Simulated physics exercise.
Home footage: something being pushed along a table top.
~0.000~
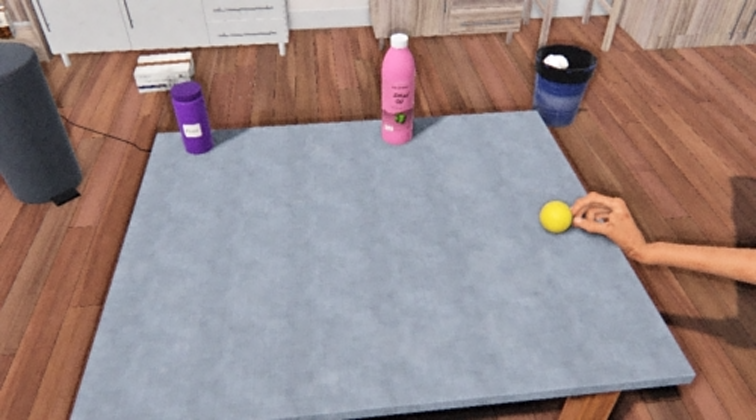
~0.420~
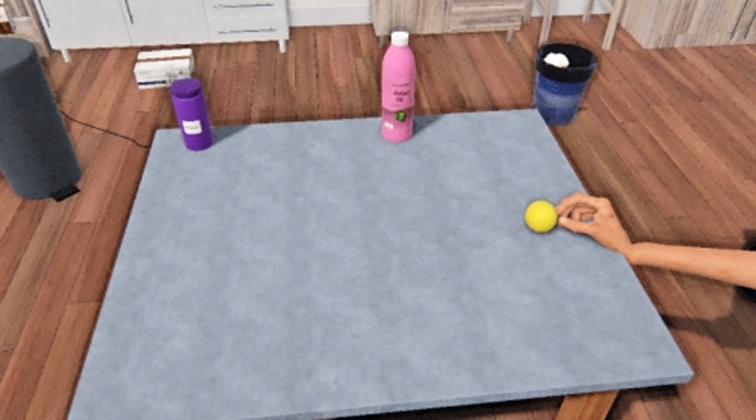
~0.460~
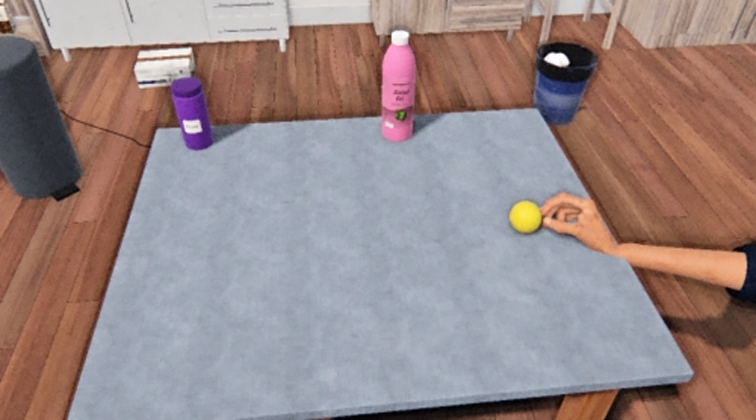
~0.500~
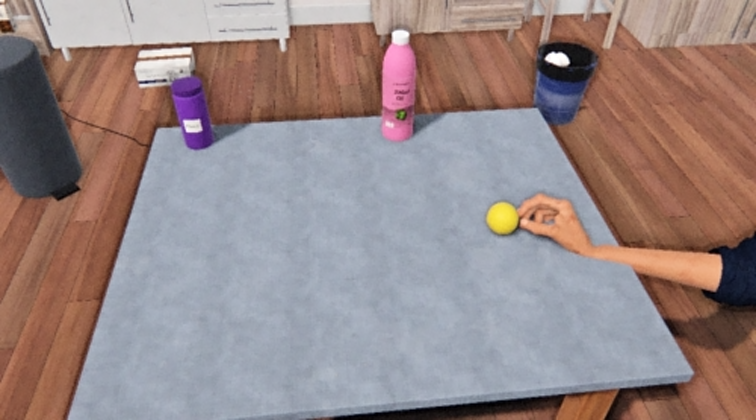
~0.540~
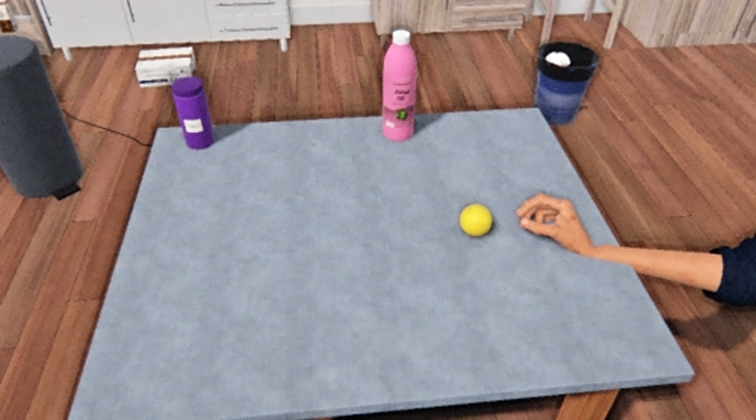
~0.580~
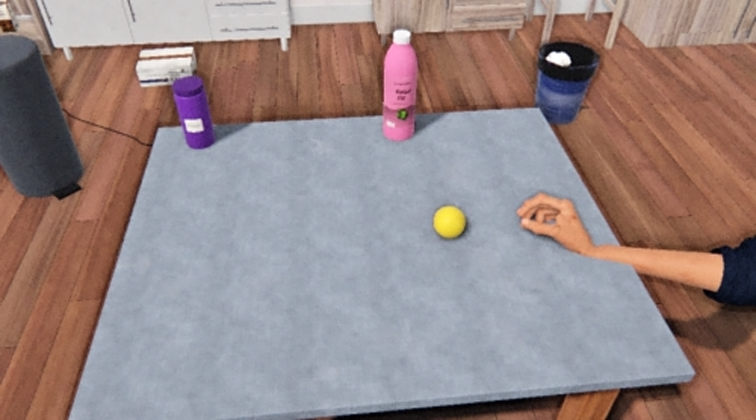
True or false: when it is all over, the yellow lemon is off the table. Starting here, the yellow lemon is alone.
True.
Around 0.78 s, yellow lemon displaced well along near (315, 232).
Around 1.18 s, yellow lemon now off the table.
Around 1.48 s, things are still on the move.
Around 1.78 s, as before.
Finally (1.9 s), off the table, yellow lemon.
